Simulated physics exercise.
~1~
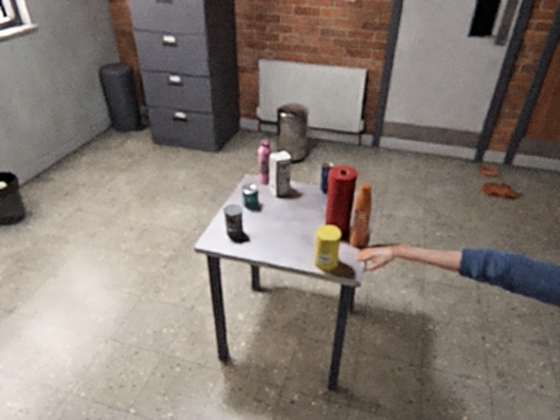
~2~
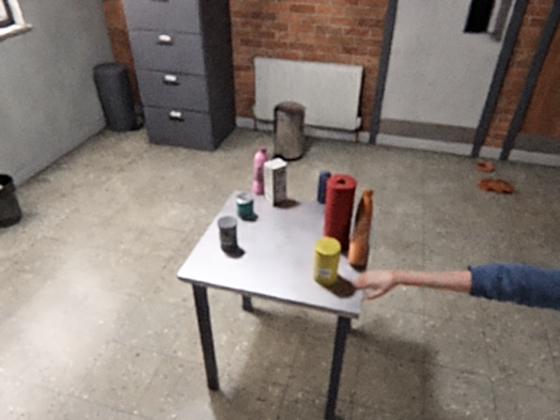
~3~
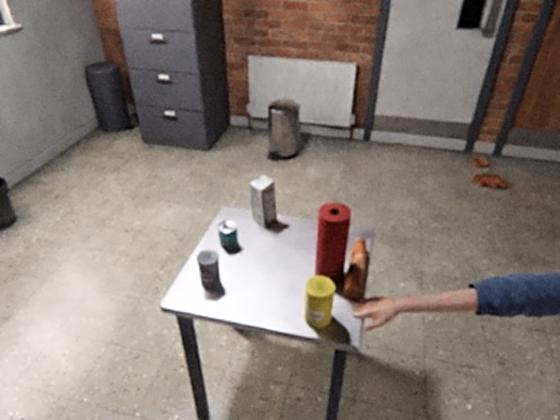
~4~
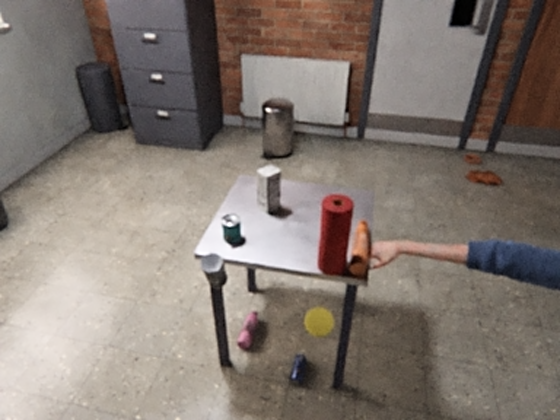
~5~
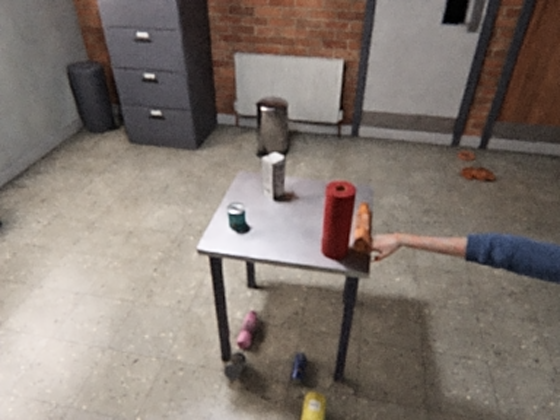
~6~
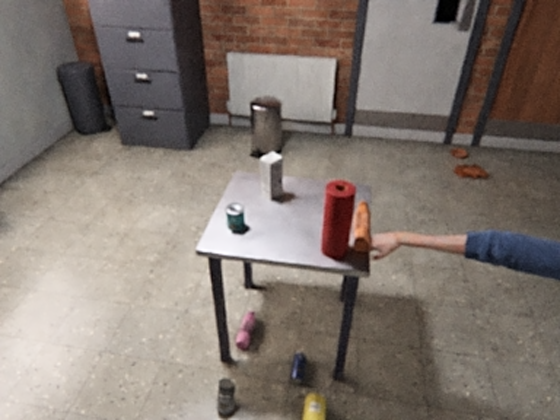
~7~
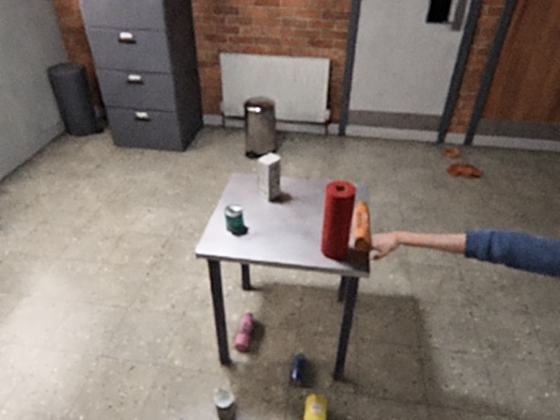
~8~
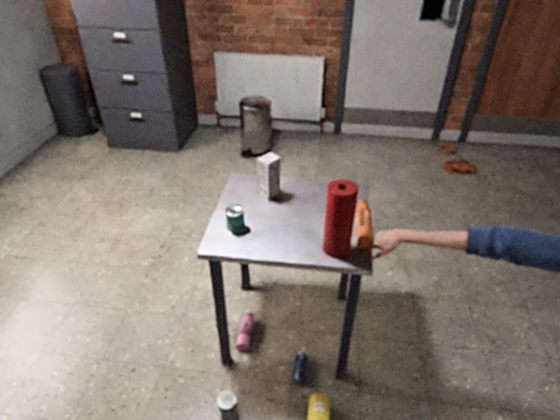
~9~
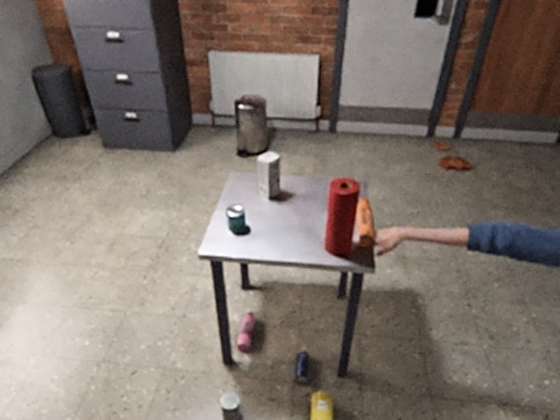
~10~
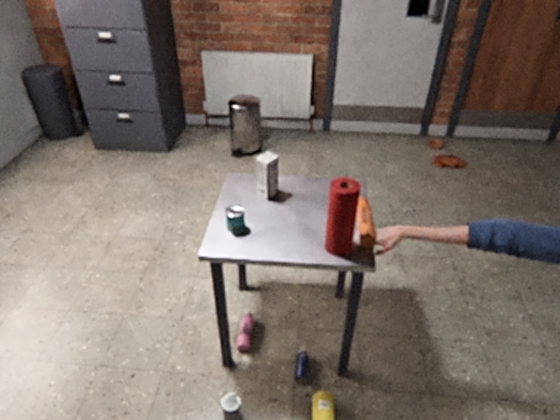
The footage shows a hand at the right edge of a small table jerking it towards the viewer and back, so the pink bottle, blue can, yellow jar and grey tin fall to the floor, while the orange bottle lies toppled beside the standing red roll, white carton and turquoise tin.
